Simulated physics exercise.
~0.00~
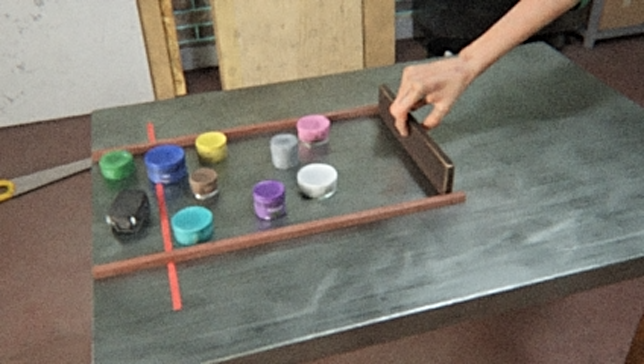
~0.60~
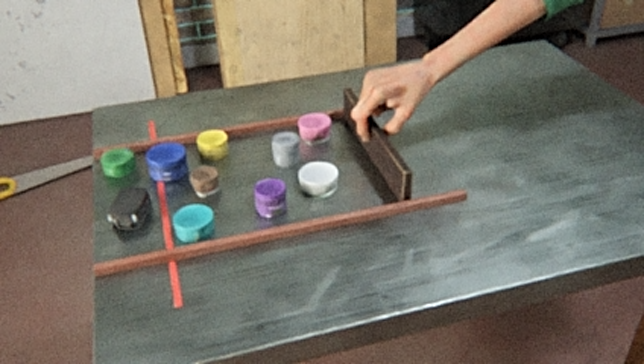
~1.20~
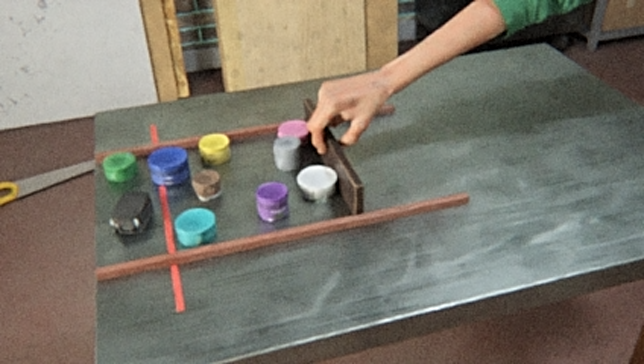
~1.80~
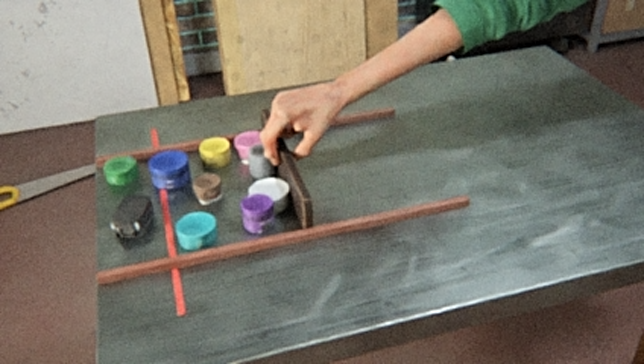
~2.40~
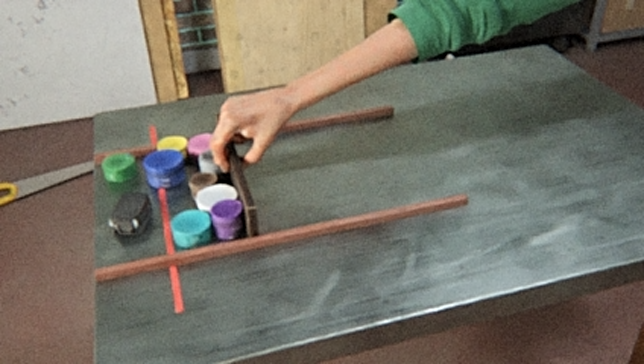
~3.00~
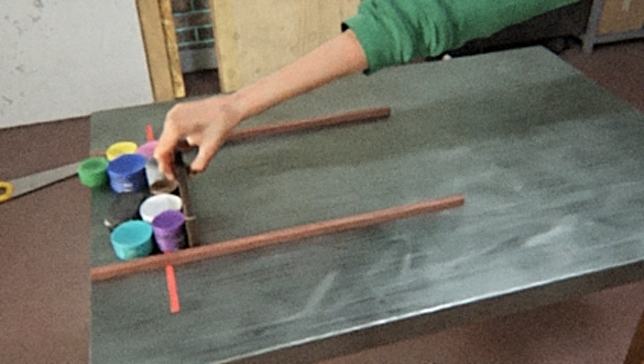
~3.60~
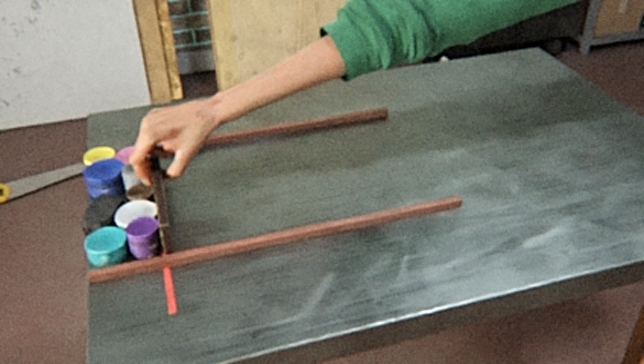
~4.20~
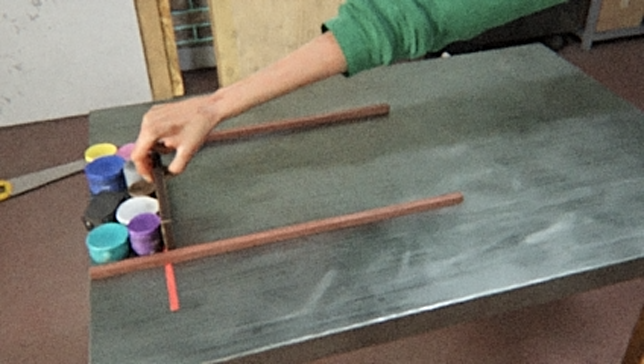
Board pushed left by a hand between two rails, sweeping small colourful pots to the table's edge, the green one dropping off.
